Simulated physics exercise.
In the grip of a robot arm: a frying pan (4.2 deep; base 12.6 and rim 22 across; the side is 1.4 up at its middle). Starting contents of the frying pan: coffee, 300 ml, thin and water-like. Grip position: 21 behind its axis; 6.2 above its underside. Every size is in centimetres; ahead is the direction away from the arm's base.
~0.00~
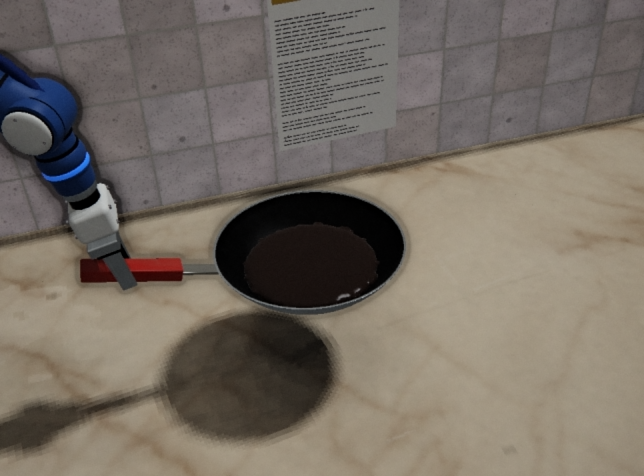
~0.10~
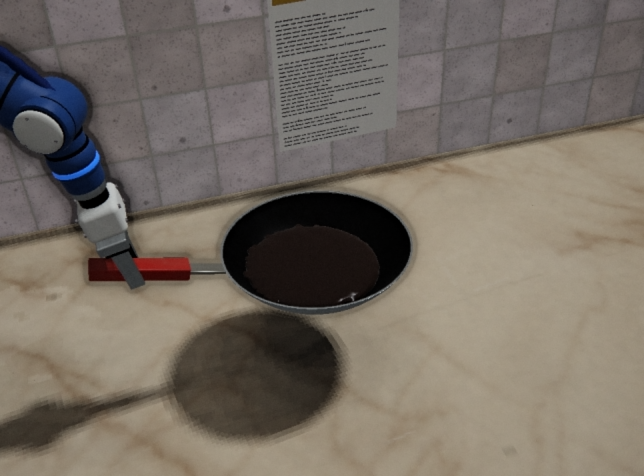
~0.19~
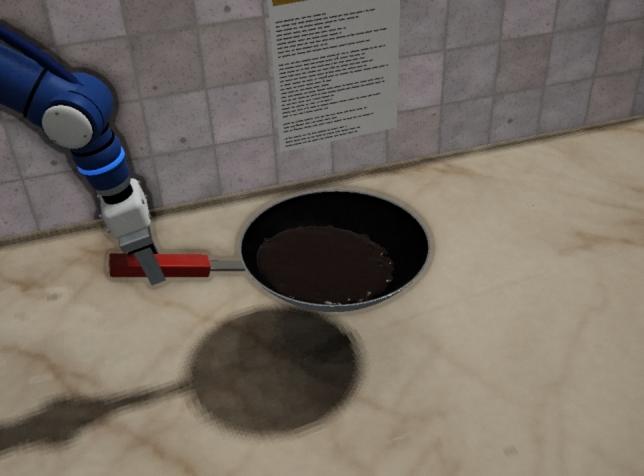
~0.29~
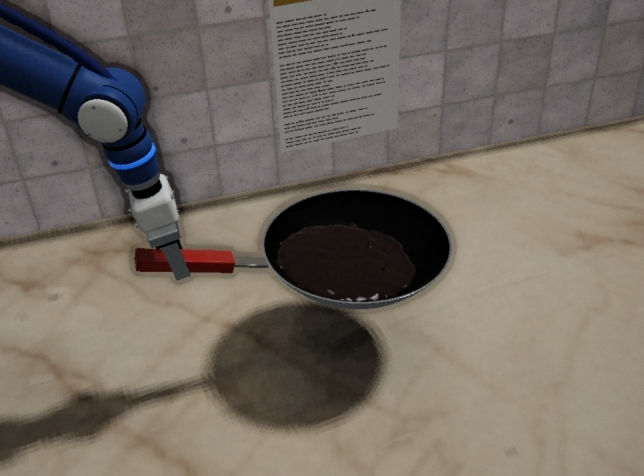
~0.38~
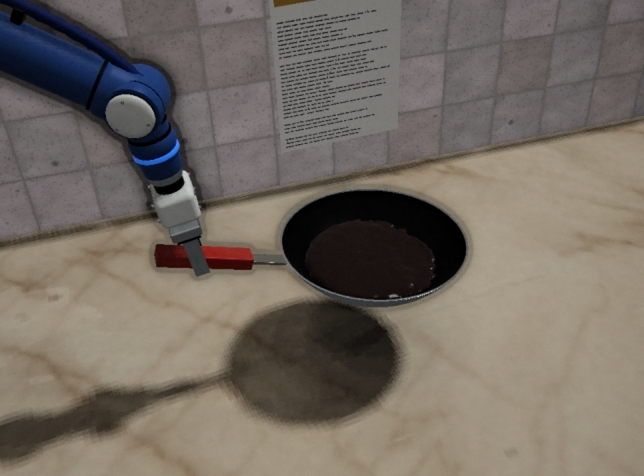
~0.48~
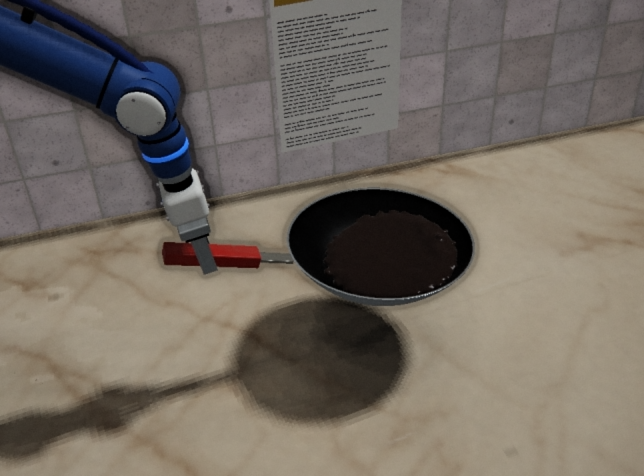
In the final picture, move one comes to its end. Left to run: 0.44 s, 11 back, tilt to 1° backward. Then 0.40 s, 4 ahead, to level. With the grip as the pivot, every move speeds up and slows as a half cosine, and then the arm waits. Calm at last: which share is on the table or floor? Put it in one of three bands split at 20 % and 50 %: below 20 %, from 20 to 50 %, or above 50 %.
Band: Above 50 %.
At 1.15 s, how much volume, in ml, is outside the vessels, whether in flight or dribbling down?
Around 90 ml at that moment.
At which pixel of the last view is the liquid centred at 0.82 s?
The centre is around (345, 266) in the last picture.
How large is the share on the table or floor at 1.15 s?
Looks like about 25 per cent by then.
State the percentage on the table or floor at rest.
60 per cent or so.
After 0.82 s, level, liquid up to 16 above the table; 225 ml in the frying pan, 40 ml on the table or floor, 35 ml in the air or running down outside.
After 1.15 s, level, liquid up to 18 above the table; 130 ml in the frying pan, 75 ml on the table or floor, 95 ml in the air or running down outside.
After 1.52 s, level, liquid up to 17 above the table; 170 ml on the table or floor, 115 ml in the frying pan, 15 ml in the air or running down outside.
After 2.32 s, level, liquid up to 15 above the table; 185 ml on the table or floor, 115 ml in the frying pan.
At rest, 185 ml on the table or floor, 115 ml in the frying pan. That is 62 % on the table or floor.
